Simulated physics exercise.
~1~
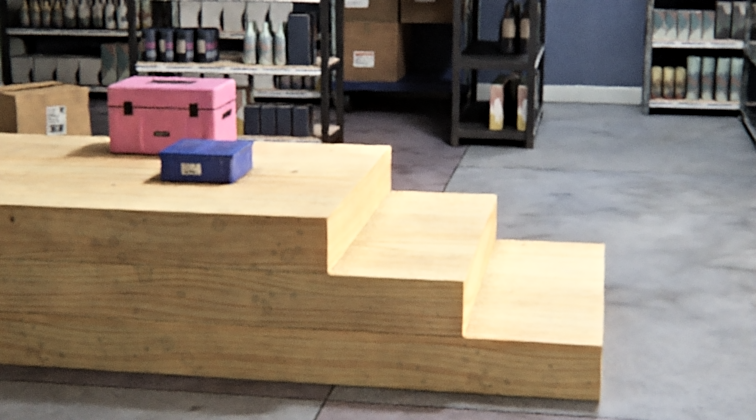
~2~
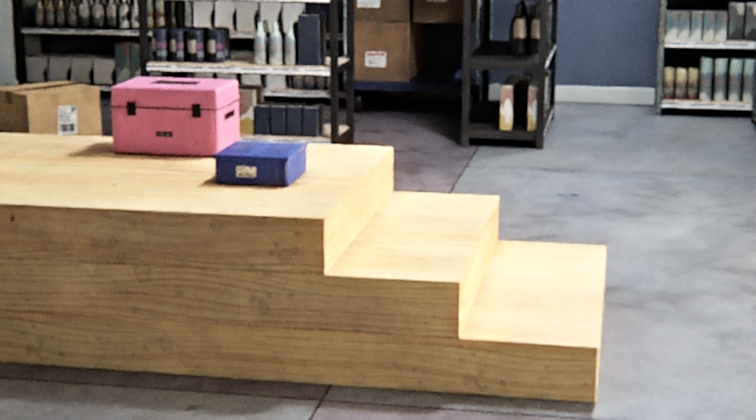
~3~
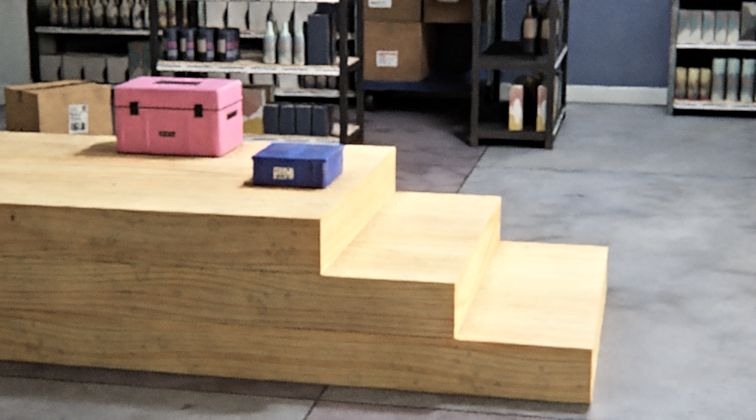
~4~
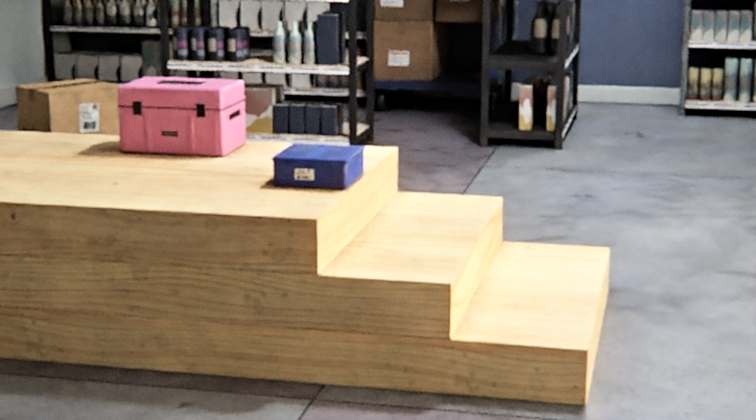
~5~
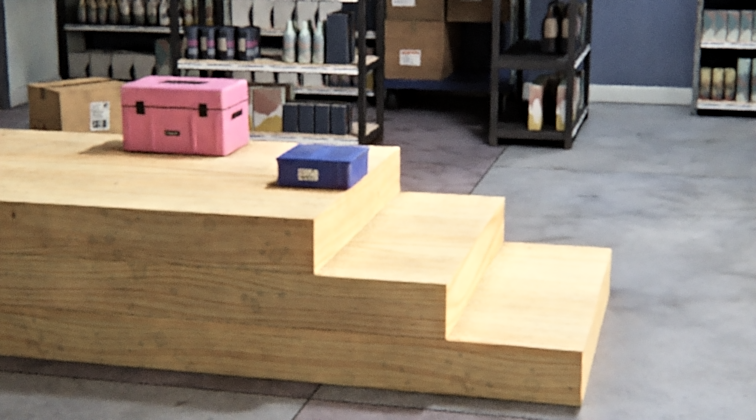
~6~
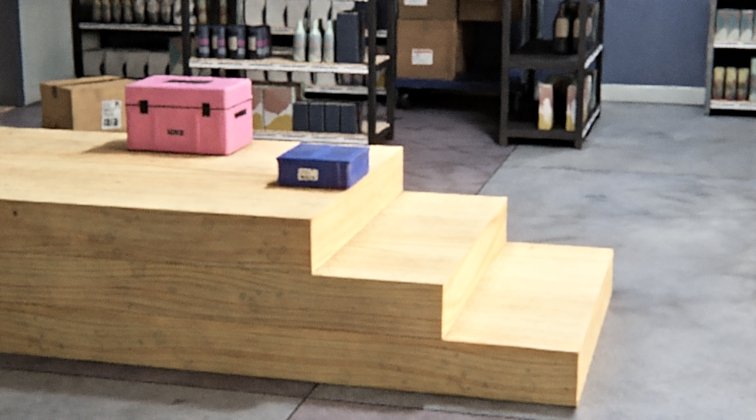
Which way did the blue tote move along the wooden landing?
The blue tote slid to the right, towards the steps.
